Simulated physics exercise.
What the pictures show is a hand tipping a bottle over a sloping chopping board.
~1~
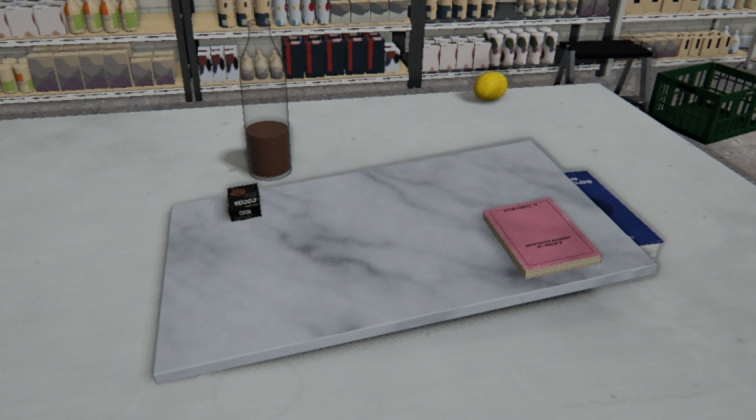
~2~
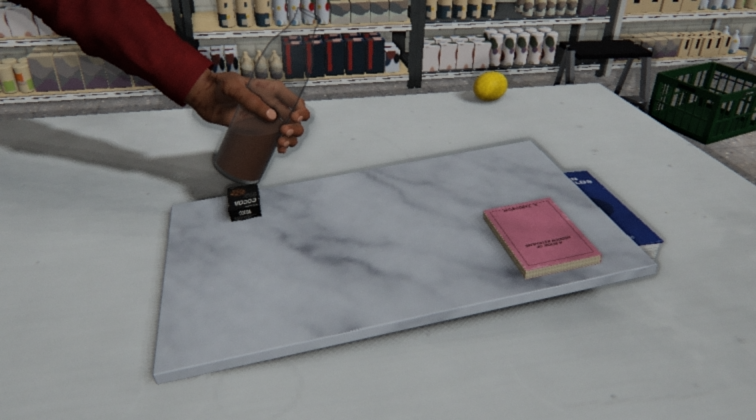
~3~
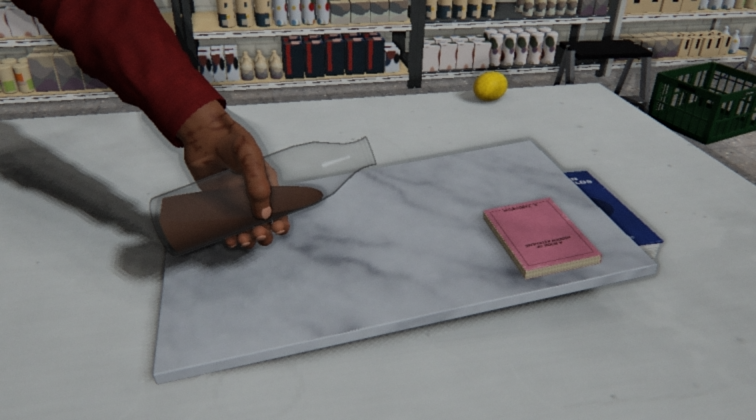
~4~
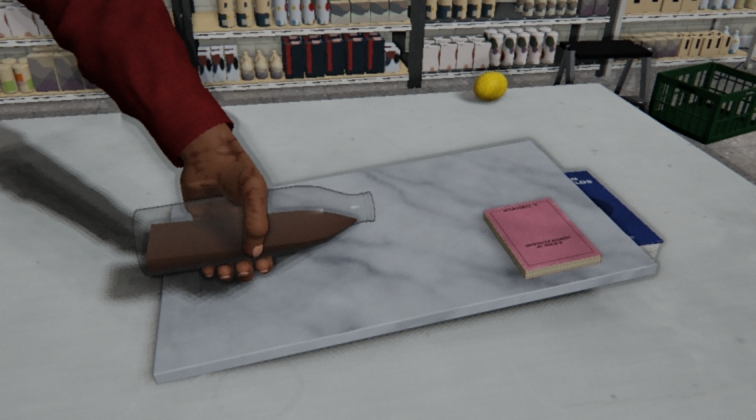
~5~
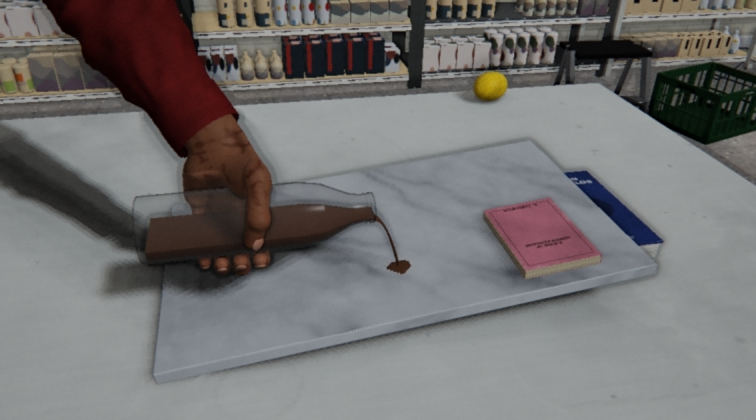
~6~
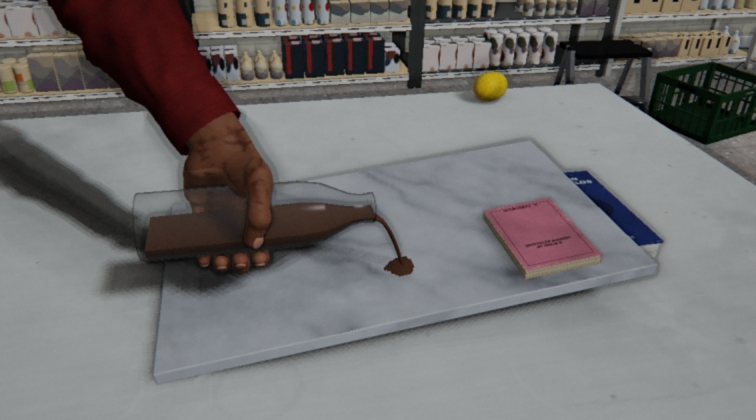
Brown liquid trickling from a glass bottle onto a marble board after a red-sleeved hand lifts and tilts it to the right.
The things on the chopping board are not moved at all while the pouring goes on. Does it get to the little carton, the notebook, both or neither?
Little carton: Not reached, notebook: Not reached.
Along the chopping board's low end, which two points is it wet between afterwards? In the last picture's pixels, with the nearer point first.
Wet span: (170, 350) to (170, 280).
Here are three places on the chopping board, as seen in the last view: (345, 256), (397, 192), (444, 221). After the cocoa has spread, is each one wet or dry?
Going in order, the first is covered by the spill, the second out of reach, and the third out of reach.
A moment on, it runs down to the left; the little carton is untouched; the notebook is untouched.
Further on, it runs down to the left and off the end; the little carton is untouched; the notebook is untouched.
When it is over, it runs down to the left and off the end; the little carton is untouched; the notebook is untouched.
